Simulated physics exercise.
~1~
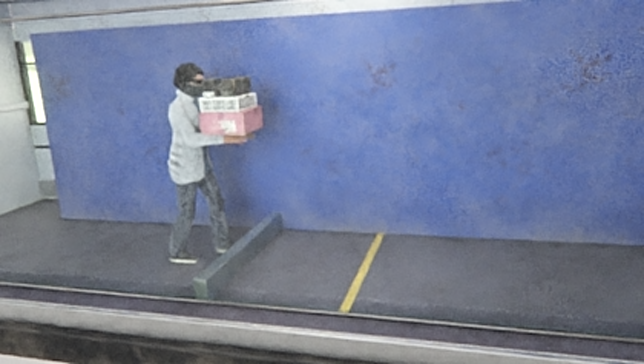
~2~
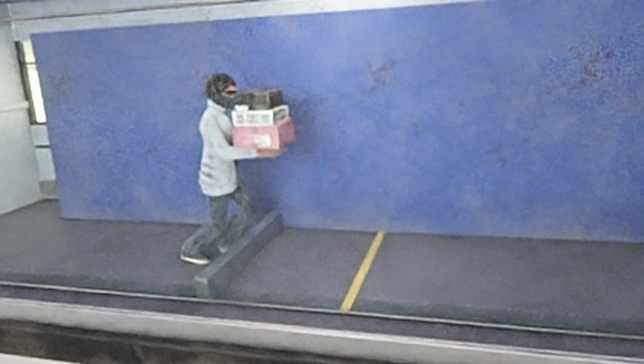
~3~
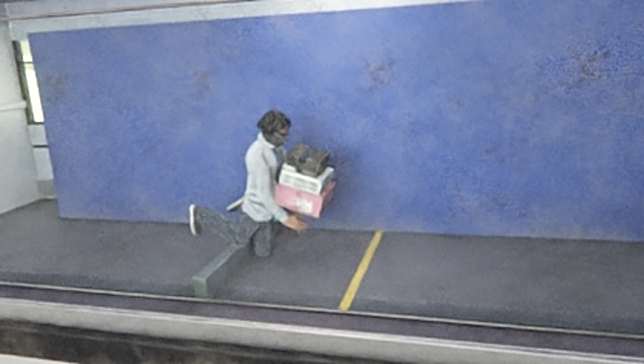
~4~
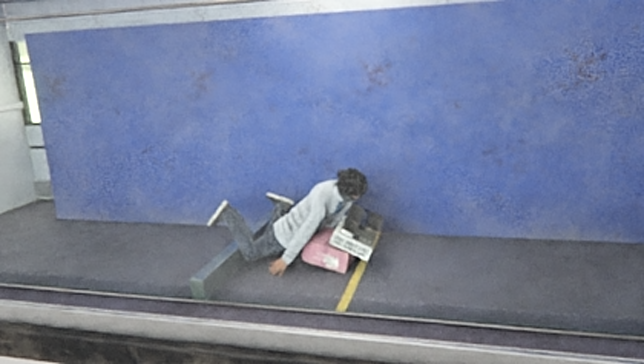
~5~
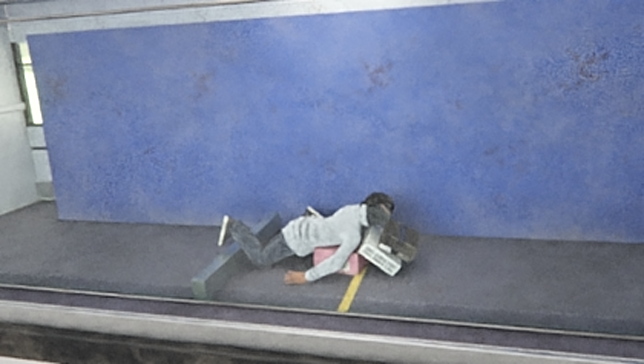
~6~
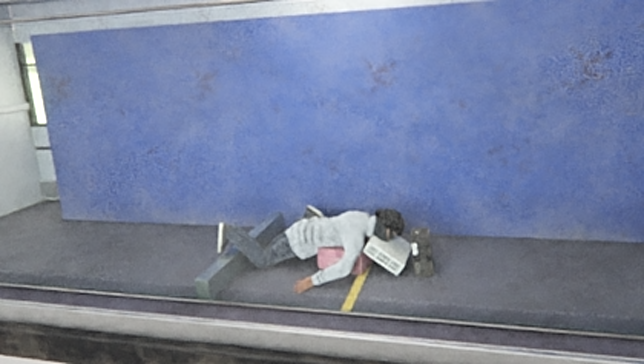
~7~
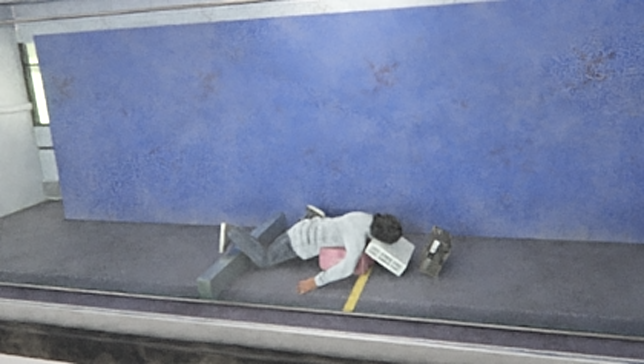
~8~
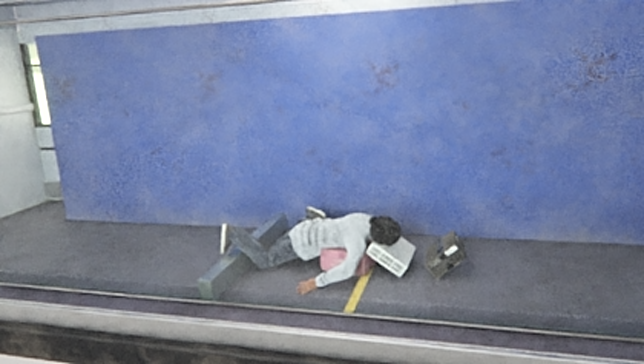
A person carrying stacked boxes trips over a low rail and sprawls across a yellow line.
